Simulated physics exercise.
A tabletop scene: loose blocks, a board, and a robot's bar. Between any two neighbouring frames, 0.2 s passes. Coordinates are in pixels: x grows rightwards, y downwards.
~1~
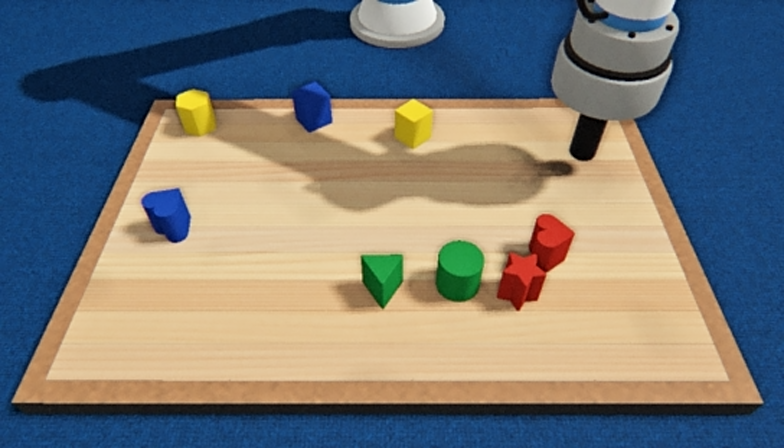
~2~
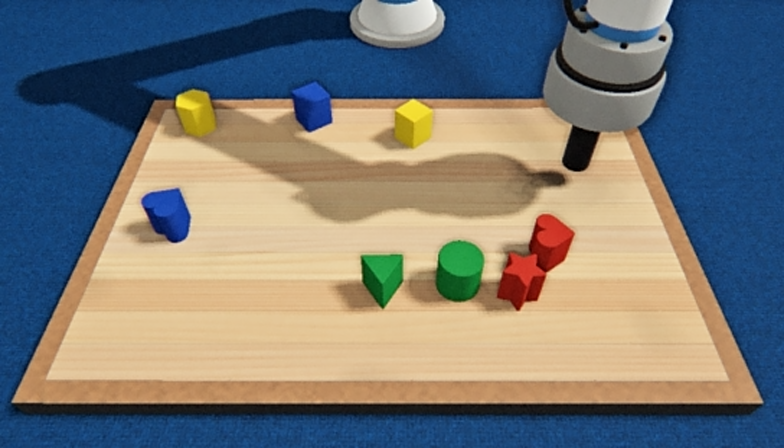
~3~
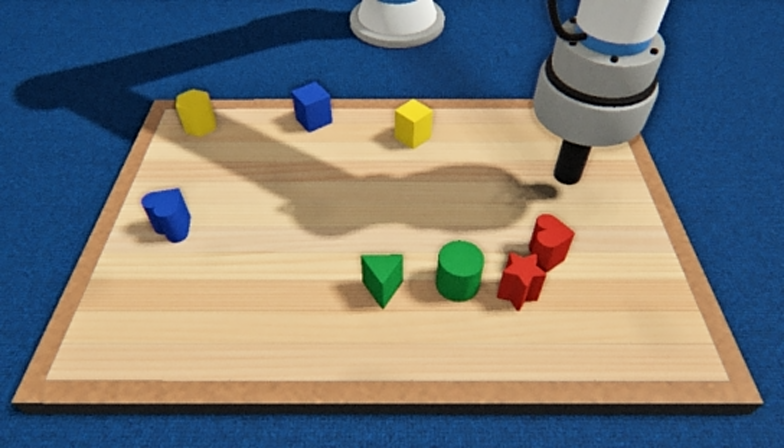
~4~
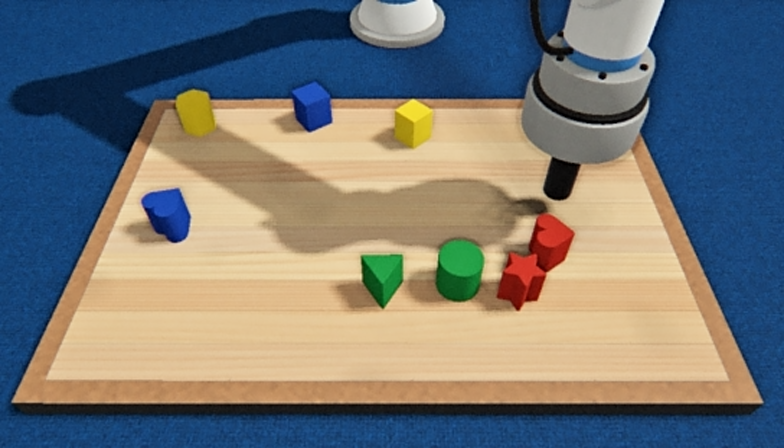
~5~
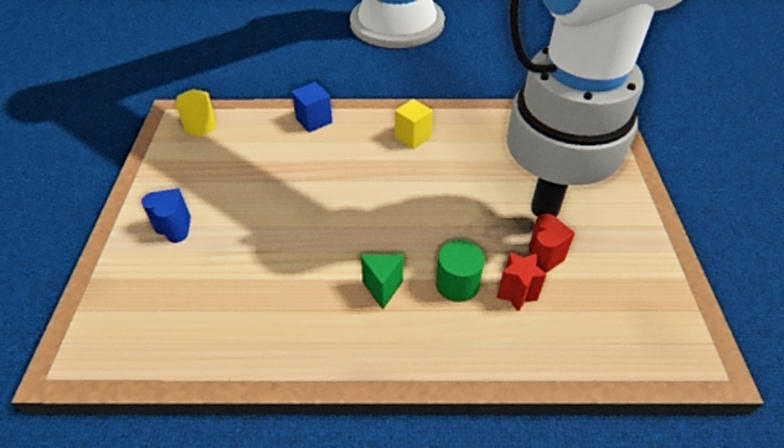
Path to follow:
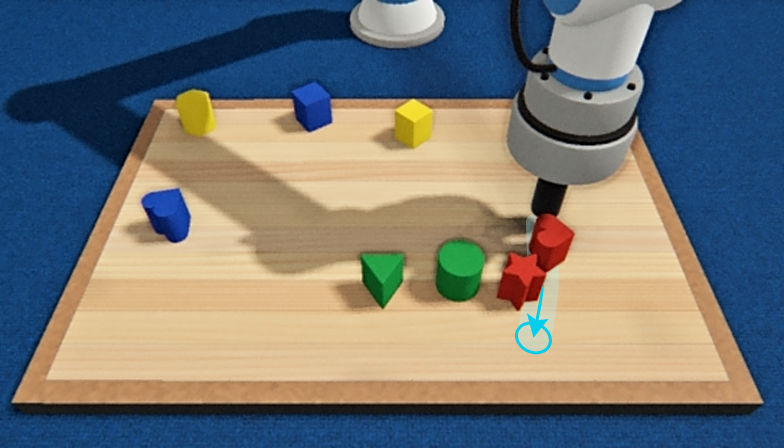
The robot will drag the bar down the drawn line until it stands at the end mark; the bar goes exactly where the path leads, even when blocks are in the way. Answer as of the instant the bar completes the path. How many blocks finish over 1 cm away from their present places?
The answer is two blocks, counting only moves over 1 cm.
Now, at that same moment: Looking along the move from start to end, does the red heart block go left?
The answer is yes.
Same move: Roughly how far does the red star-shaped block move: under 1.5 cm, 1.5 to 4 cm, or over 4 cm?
It moves a fair bit, 1.5 to 4 cm.
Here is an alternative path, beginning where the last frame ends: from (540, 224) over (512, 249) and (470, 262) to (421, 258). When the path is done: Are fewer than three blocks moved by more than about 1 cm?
I believe so.
Path on the board, from (540, 224) over (542, 259) and (541, 297) to (533, 338).
On the path given first. One third of the way, bar at (547, 246); red heart block at (560, 262), turned 15° anticlockwise.
Two thirds of the way, bar at (546, 284); red star-shaped block at (514, 279), turned 45° clockwise; red heart block at (574, 299), turned 55° anticlockwise.
At the end, bar at (538, 326); green round block in place; red star-shaped block at (510, 290), turned 110° clockwise; red heart block at (581, 321), turned 120° anticlockwise.
